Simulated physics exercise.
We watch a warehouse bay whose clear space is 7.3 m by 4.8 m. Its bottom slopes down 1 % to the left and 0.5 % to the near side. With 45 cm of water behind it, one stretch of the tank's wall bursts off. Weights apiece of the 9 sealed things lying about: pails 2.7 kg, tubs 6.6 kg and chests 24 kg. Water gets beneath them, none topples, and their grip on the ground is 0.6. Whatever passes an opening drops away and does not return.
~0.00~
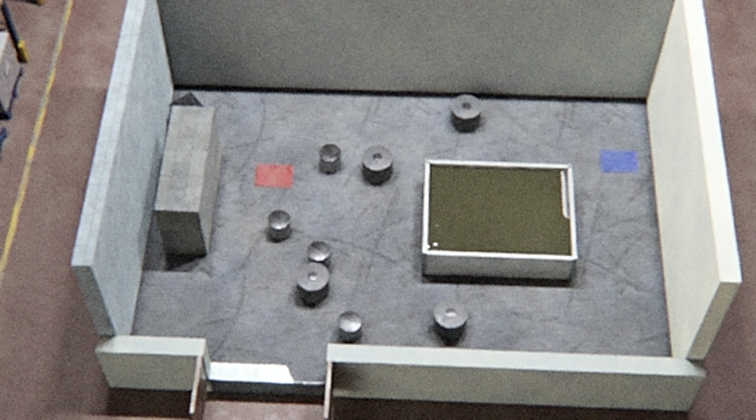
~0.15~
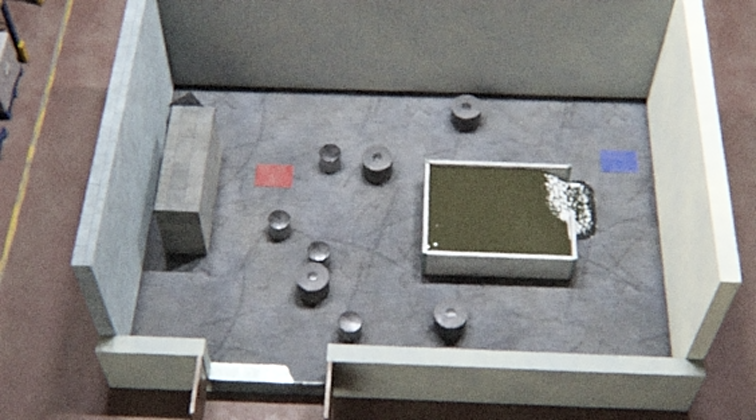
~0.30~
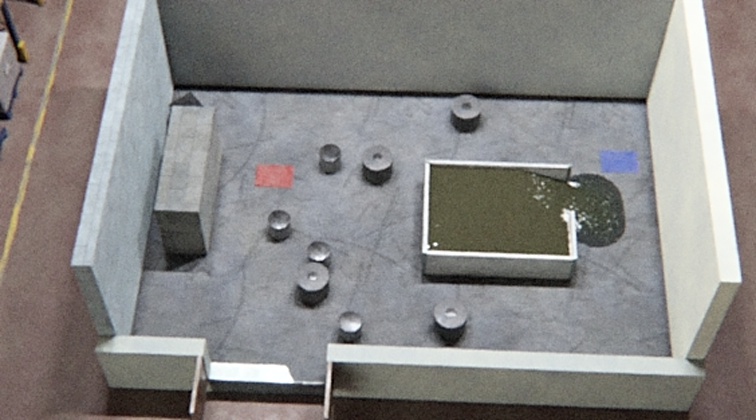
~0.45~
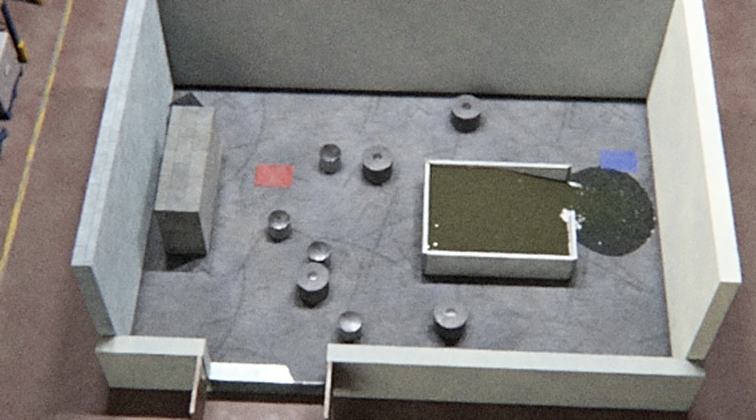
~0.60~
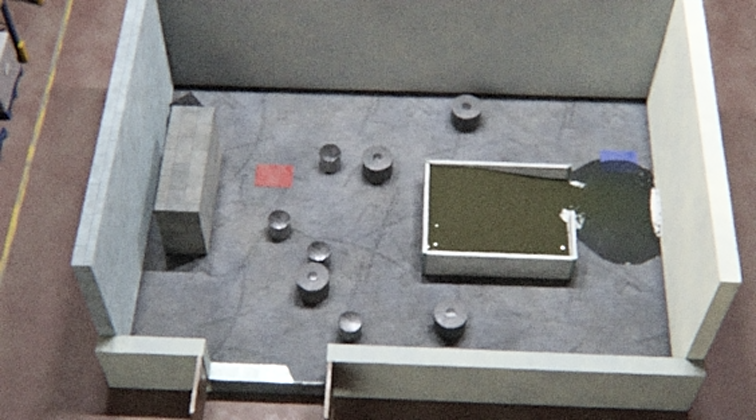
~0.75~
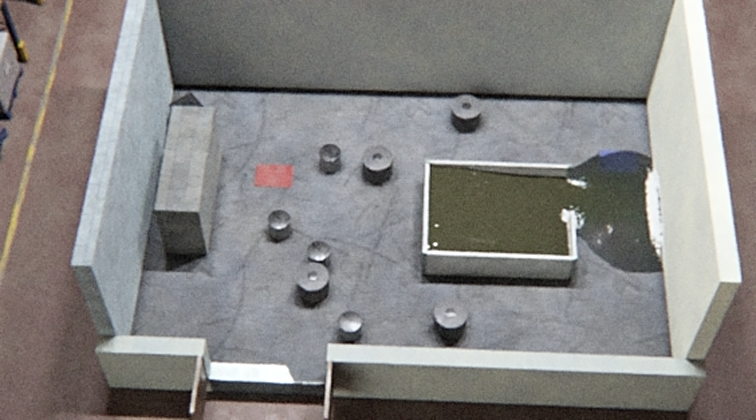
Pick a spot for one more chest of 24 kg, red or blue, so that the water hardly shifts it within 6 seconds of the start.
On the red patch.
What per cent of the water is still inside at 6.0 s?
About 100 per cent.
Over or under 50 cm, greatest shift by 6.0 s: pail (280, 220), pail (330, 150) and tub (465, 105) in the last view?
In that order: Under, less, past it.
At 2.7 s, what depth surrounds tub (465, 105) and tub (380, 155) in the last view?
About 0 and 0 cm.
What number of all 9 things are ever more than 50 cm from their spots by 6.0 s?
3 of them.
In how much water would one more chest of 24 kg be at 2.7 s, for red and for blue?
About 0 cm and 9 cm.
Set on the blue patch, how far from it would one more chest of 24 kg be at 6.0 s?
About 140 cm.
After 1.2 s on red it would be 0 cm off in 0 cm of water; on blue it would be 4 cm off in 8 cm of water.
After 2.7 s on red it would be 0 cm off in 0 cm of water; on blue it would be 95 cm off in 9 cm of water.
After 4.2 s on red it would be 0 cm off in 0 cm of water; on blue it would be 146 cm off in 6 cm of water.
After 6.0 s on red it would be 0 cm off in 1 cm of water; on blue it would be 148 cm off in 5 cm of water.
